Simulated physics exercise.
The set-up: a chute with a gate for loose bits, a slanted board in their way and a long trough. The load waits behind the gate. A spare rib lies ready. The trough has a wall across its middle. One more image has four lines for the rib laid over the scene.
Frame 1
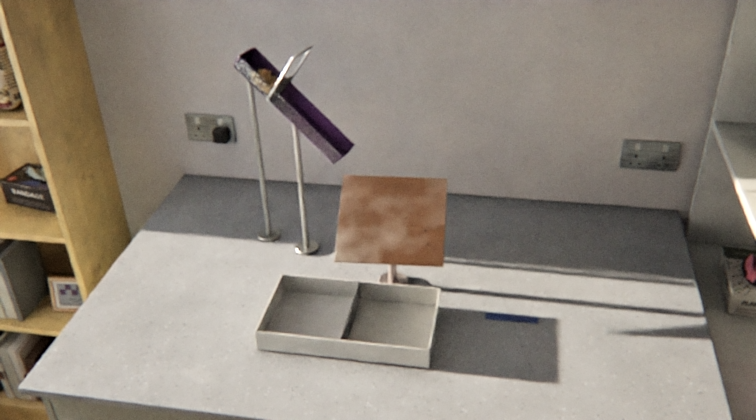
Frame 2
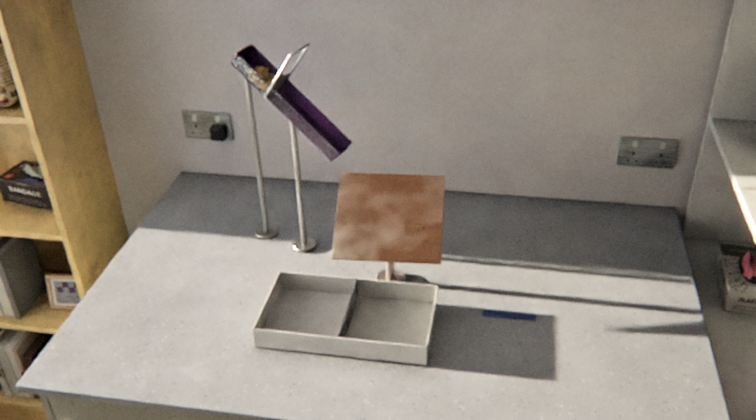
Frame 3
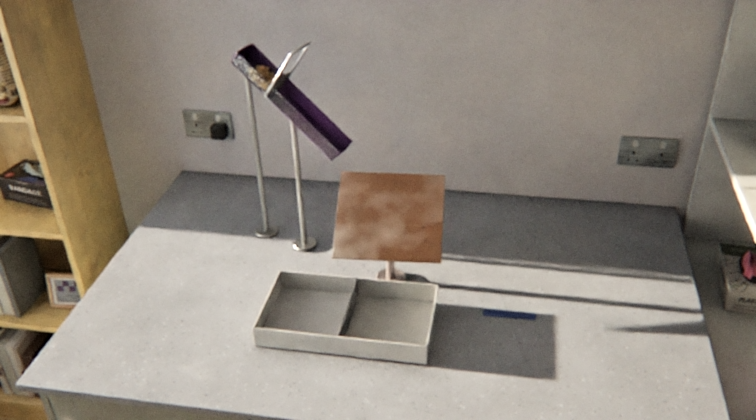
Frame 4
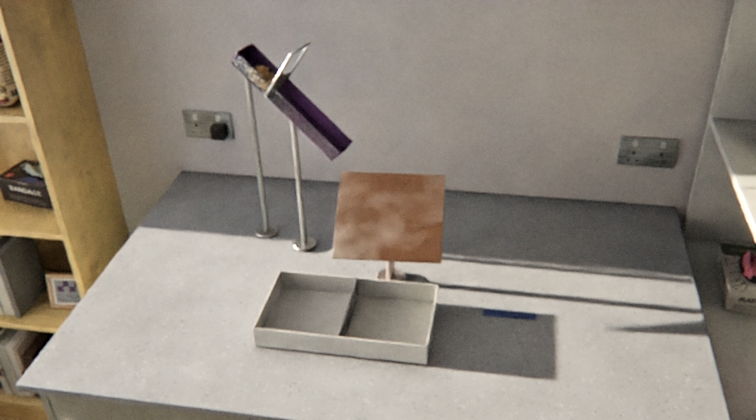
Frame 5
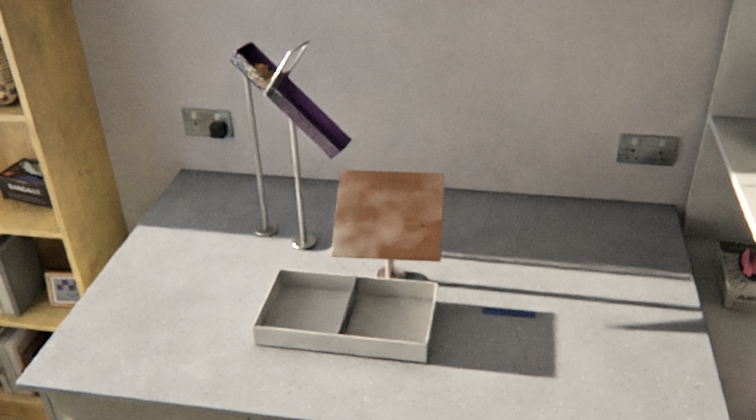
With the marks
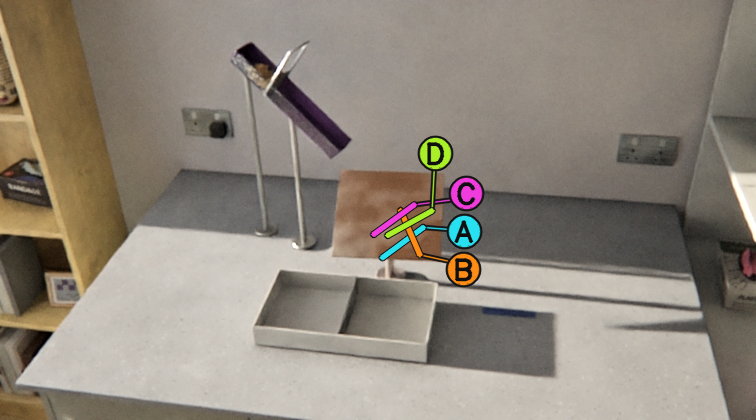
The video shows a purple chute on two metal stands holding a small load behind a gate, above a slanted brown board and a pale divided trough on a grey table; apart from a slight shift in view, nothing moves.
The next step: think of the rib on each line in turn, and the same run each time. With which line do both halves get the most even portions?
C.
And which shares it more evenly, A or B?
Here it is line A.
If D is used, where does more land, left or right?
Right.
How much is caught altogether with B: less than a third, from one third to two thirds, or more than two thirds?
More than two thirds.
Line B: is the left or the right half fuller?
The right half.
On the marked copy, line A from (423, 227) to (382, 257); line B from (400, 210) to (419, 254); line C from (414, 204) to (373, 234); line D from (432, 210) to (387, 235).
With A, of what is caught, close to a quarter in the left half, the bulk in the right.
With B, of what is caught, none at all in the left half, the whole lot in the right.
With C, of what is caught, close to half in the left half, close to half in the right.
With D, of what is caught, a small share in the left half, all but a few in the right.
